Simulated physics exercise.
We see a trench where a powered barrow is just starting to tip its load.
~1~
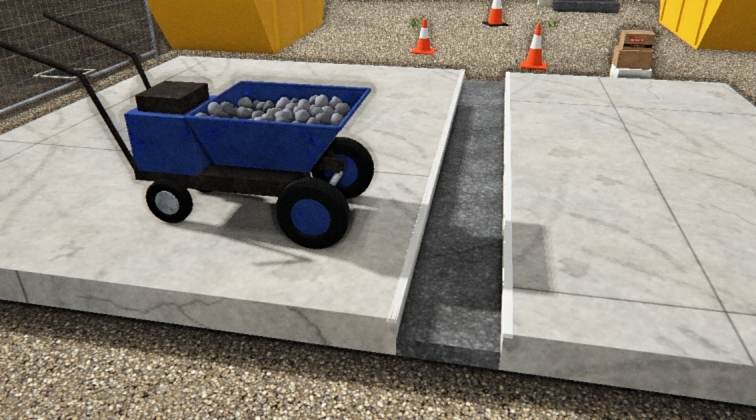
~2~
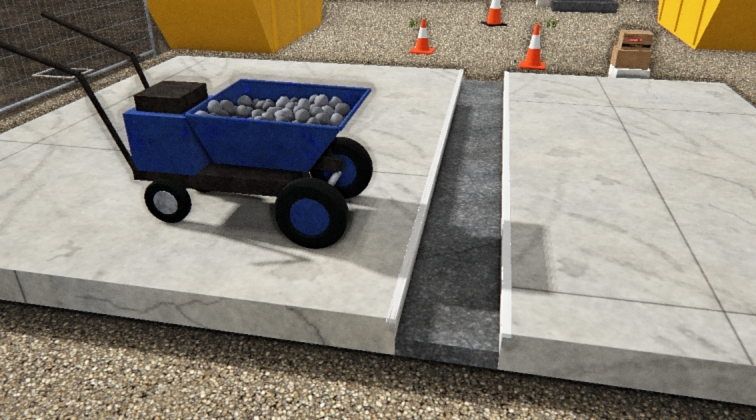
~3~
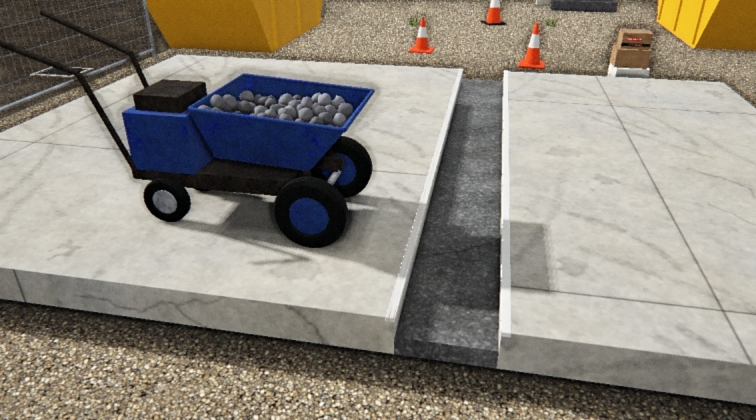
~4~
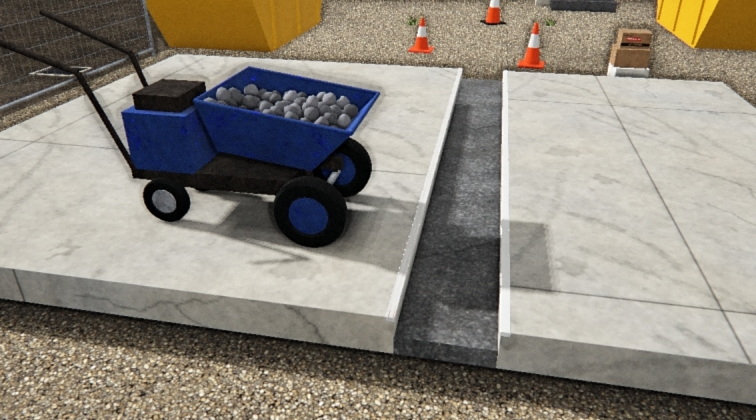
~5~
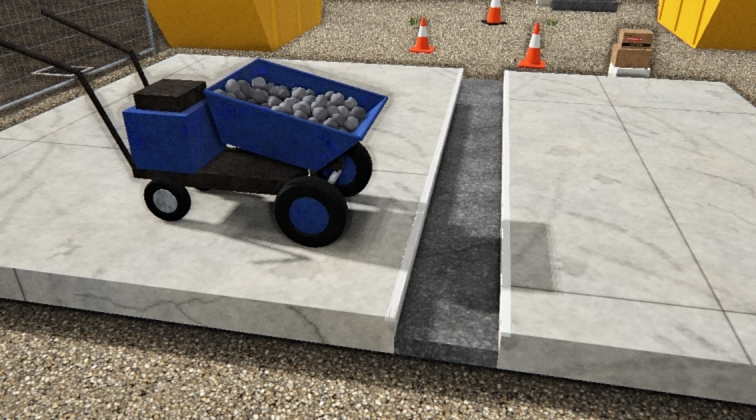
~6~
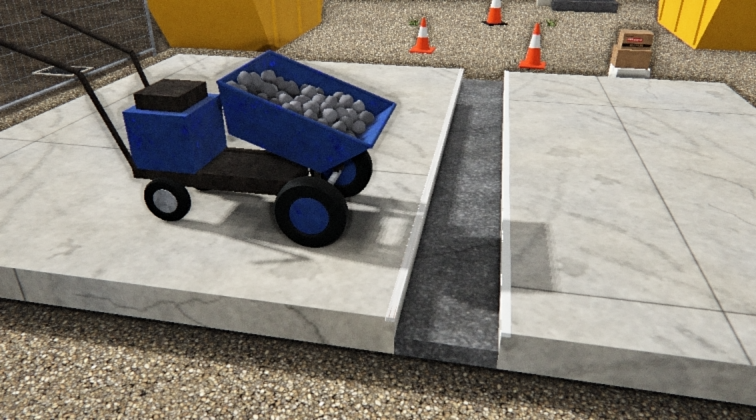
The clip opens on a blue powered barrow full of round grey cobbles, its skip level, standing on a pale slab left of a shallow, dark trench. The skip then tilts gradually, its back rising and its front lip dipping toward the right, while the wheels stay in place and the cobbles remain inside.
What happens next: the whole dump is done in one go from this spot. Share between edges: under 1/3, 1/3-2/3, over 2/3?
Looks to me like the trench gets above two thirds of the load.
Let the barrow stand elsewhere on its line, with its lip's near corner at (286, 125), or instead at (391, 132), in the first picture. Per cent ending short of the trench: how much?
The first gives 40 %, the second 0 %.
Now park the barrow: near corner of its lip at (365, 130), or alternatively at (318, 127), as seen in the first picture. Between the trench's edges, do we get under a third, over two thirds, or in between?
In the first case above two thirds, in the second case more than two thirds.
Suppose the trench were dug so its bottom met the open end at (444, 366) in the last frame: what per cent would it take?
The share would be close to 100 percent.
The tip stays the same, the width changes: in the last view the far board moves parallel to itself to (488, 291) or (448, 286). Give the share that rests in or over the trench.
In turn 90 and 50 in a hundred.
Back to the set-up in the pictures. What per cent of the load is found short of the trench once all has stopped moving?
That share comes out near 0 in a hundred.
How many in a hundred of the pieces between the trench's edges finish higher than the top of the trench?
Estimate: Around 25 %.
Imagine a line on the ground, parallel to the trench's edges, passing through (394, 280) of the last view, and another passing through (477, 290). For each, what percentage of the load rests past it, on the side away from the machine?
About 100 and 20 %.
Soon, skip tipped steeply; all in the skip.
A while on, skip tipped right over; about two thirds in the skip; about a quarter in or heaped over the trench; a stray few falling.
Towards the end, skip tipped right over; a small part in the skip; nearly all in or heaped over the trench; a stray few beyond it.
Finally, skip tipped right over; a stray few in the skip; a stray few short of the trench; nearly all in or heaped over the trench; a stray few beyond it.
